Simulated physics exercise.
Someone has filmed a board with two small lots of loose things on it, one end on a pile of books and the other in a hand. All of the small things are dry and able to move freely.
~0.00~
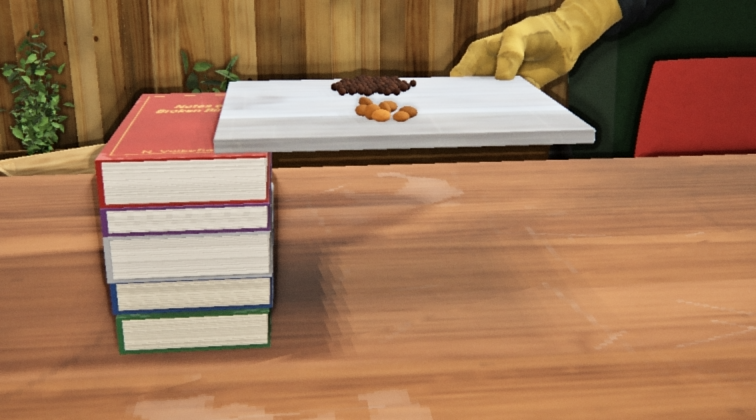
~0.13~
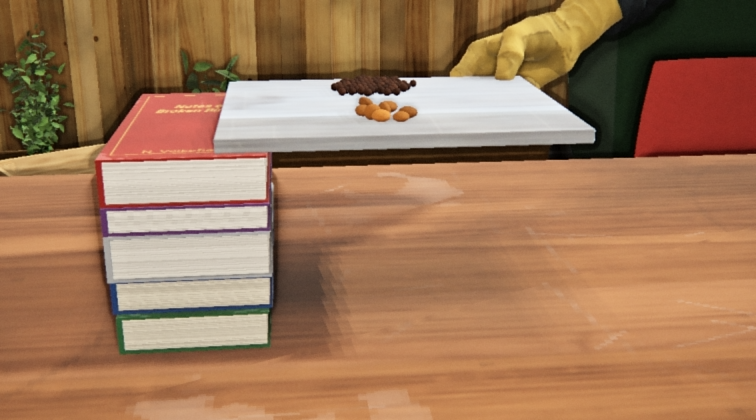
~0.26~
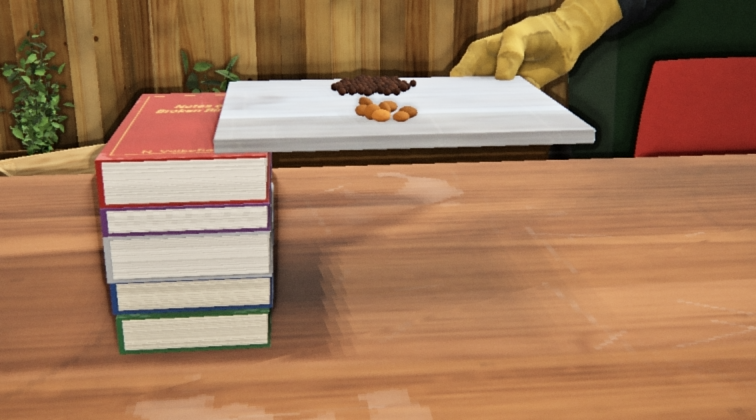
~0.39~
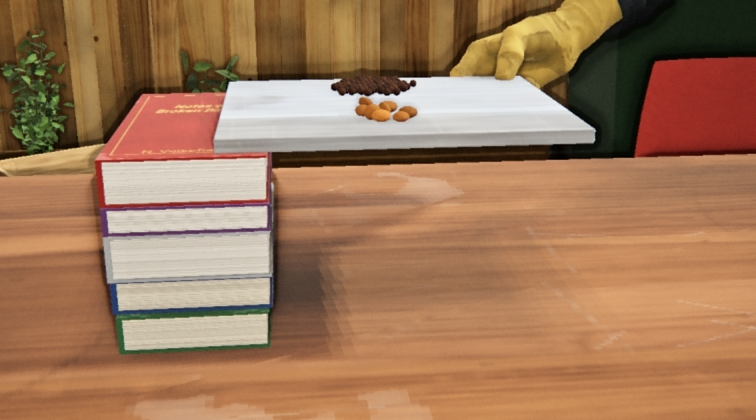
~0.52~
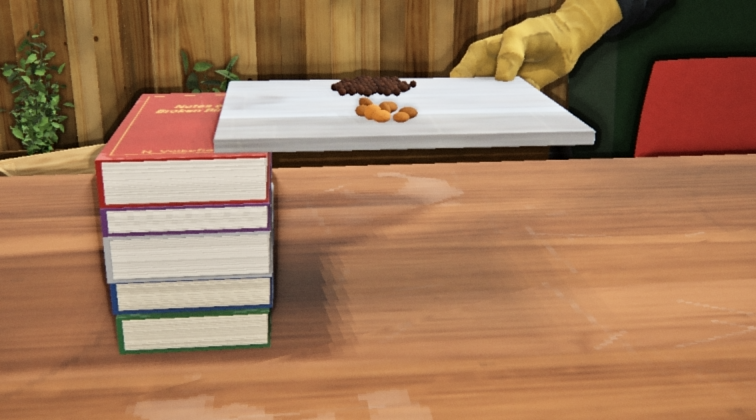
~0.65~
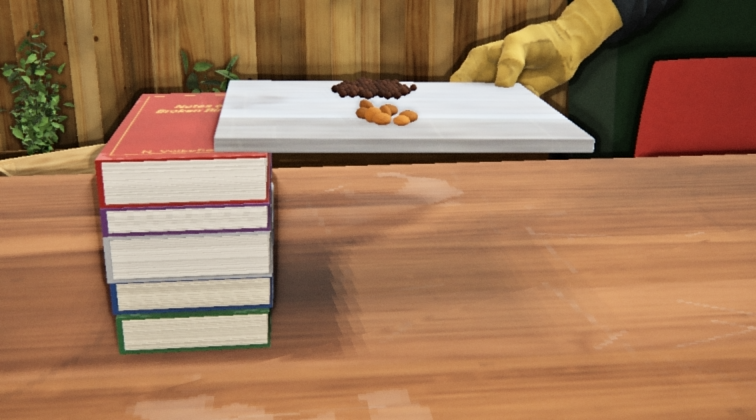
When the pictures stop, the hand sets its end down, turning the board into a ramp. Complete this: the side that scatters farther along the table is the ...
... back side.
By 1.39 s, board sloping at 21°; near portion every one still on the board; far portion every one still on the board.
By 2.04 s, board sloping at 38°; near portion mostly at the foot of the board; far portion mostly up to a board's length out.
By 2.60 s, board resting at 39°; near portion mostly at the foot of the board; far portion mostly up to a board's length out.
When it is over (2.8 s), board resting at 39°; near portion mostly at the foot of the board; far portion mostly up to a board's length out; the far portion has gone farther.
